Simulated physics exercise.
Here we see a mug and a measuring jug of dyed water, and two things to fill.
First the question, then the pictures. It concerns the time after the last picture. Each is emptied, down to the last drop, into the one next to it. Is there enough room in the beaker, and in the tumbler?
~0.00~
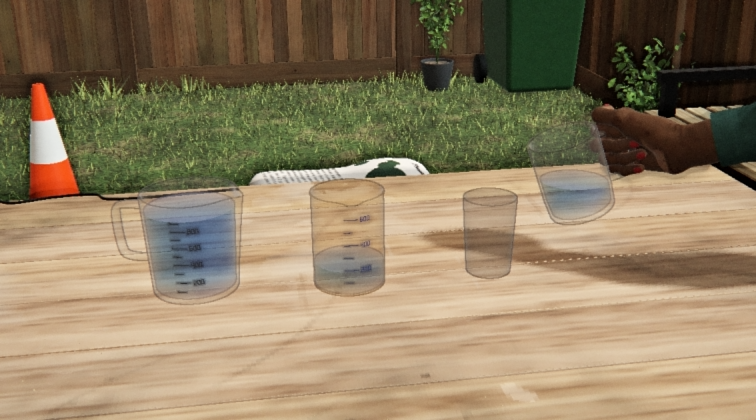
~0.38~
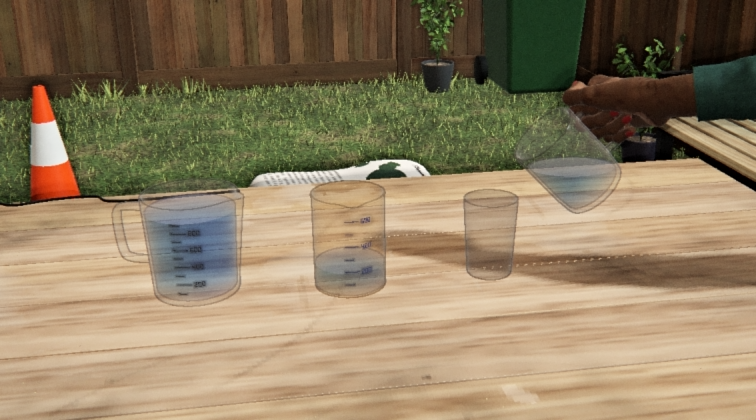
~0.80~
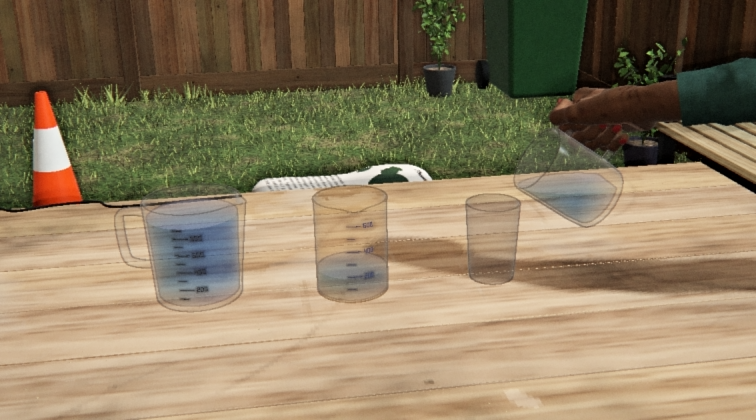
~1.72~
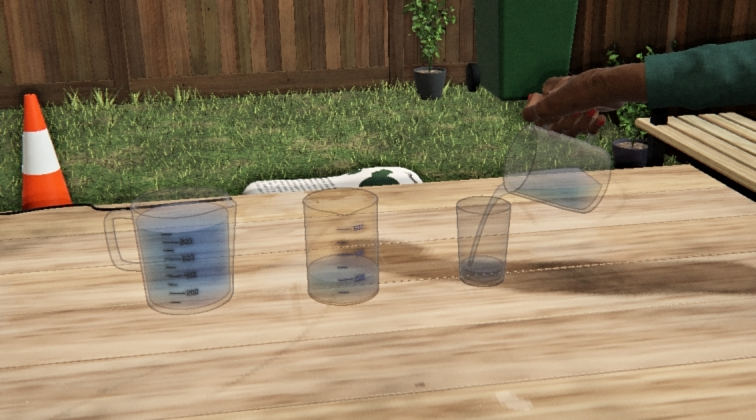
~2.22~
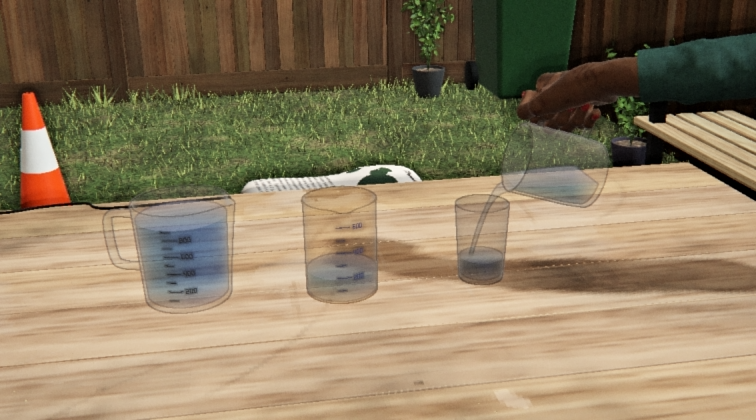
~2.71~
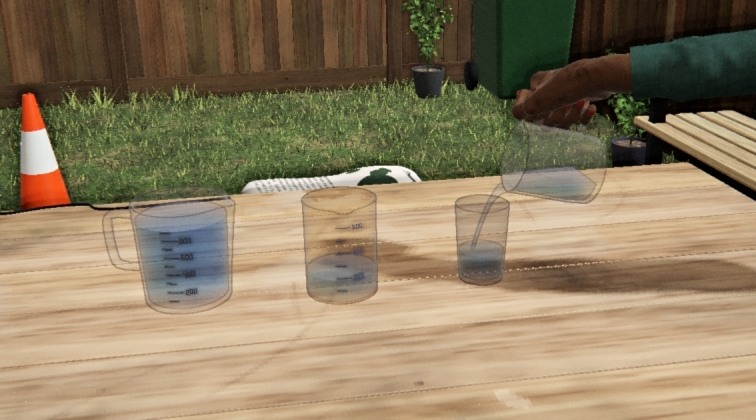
At the end, the beaker lacks the capacity. The tumbler has the capacity.
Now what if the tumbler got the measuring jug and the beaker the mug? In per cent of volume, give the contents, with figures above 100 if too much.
The first sits near 340 per cent of capacity and the second near 50 per cent.
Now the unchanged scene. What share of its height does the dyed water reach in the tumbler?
Reading: Roughly 75 percent.
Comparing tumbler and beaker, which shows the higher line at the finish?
The beaker on the left.
By 3.8 s, the tumbler is about half full.
By 5.7 s, the tumbler is about three quarters full.
By 27.5 s, the beaker is full to the brim with a puddle round it; the tumbler is about three quarters full.
